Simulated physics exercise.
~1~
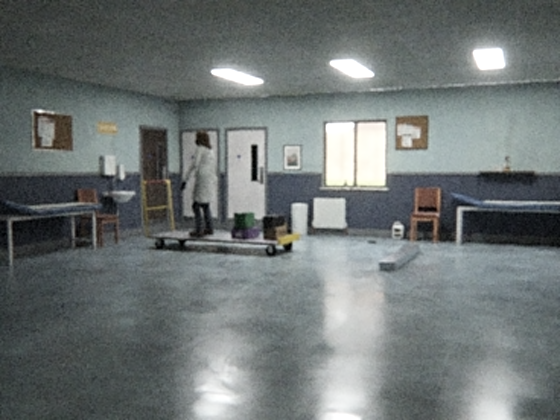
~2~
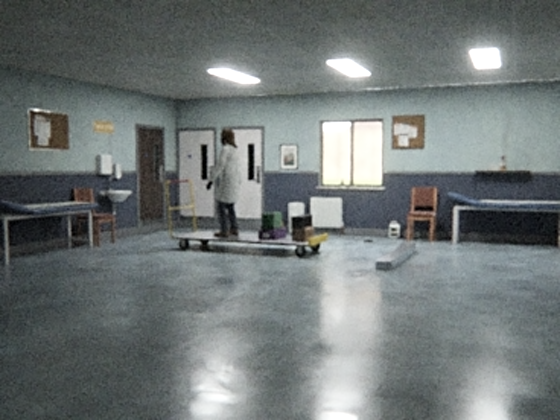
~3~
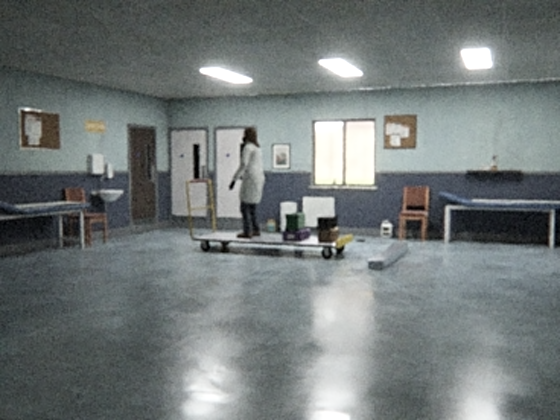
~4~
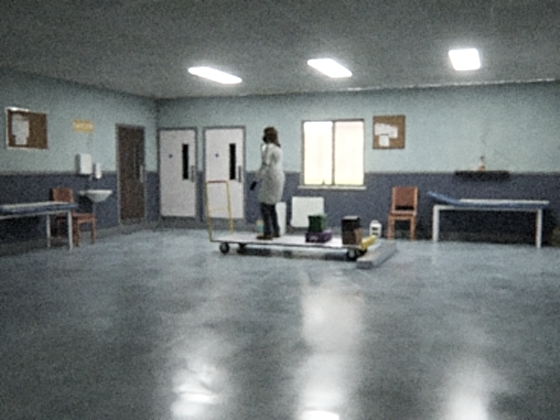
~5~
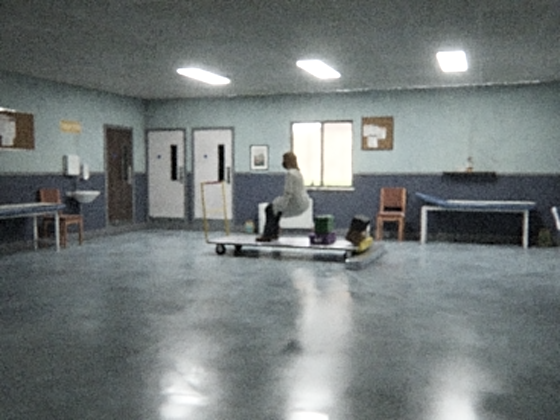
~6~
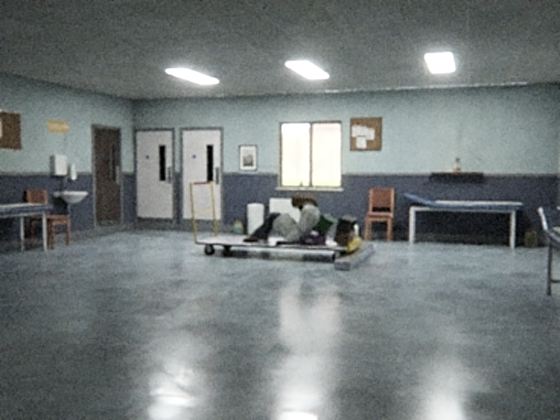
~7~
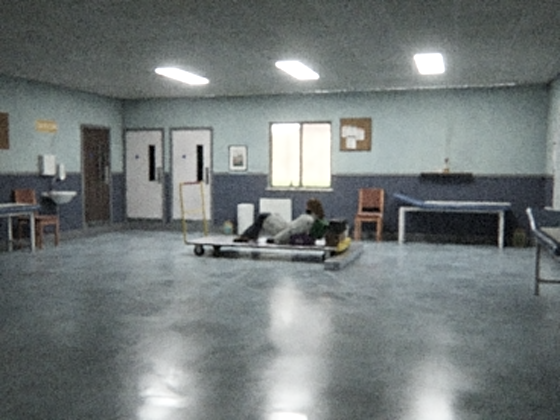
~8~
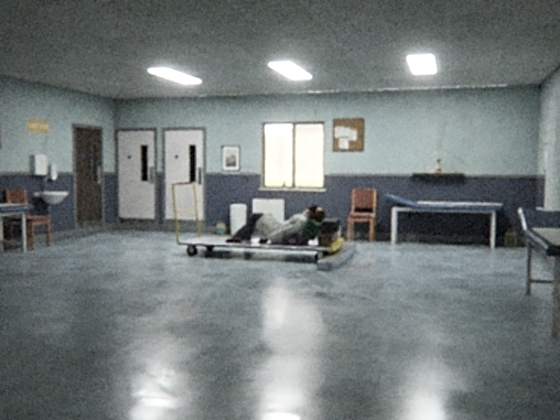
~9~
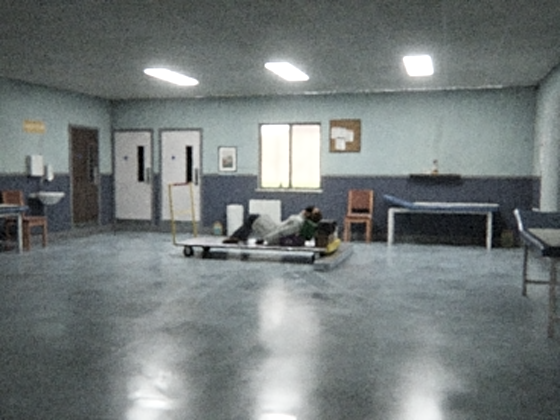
A flat trolley with a yellow handle carries a standing figure in a pale coat and a small, loose load to the right across a dim clinic-like room, seen from across the glossy floor. A green case, a purple tote, a black crate and a brown box sit ahead of the figure, with white doors and a bright window behind. The trolley stops short against a low grey kerb. The crate and box tip forward, then settle back, as the figure drops and pitches forward onto the deck. The green case leans over, and everything ends still aboard, the figure lying stretched out.
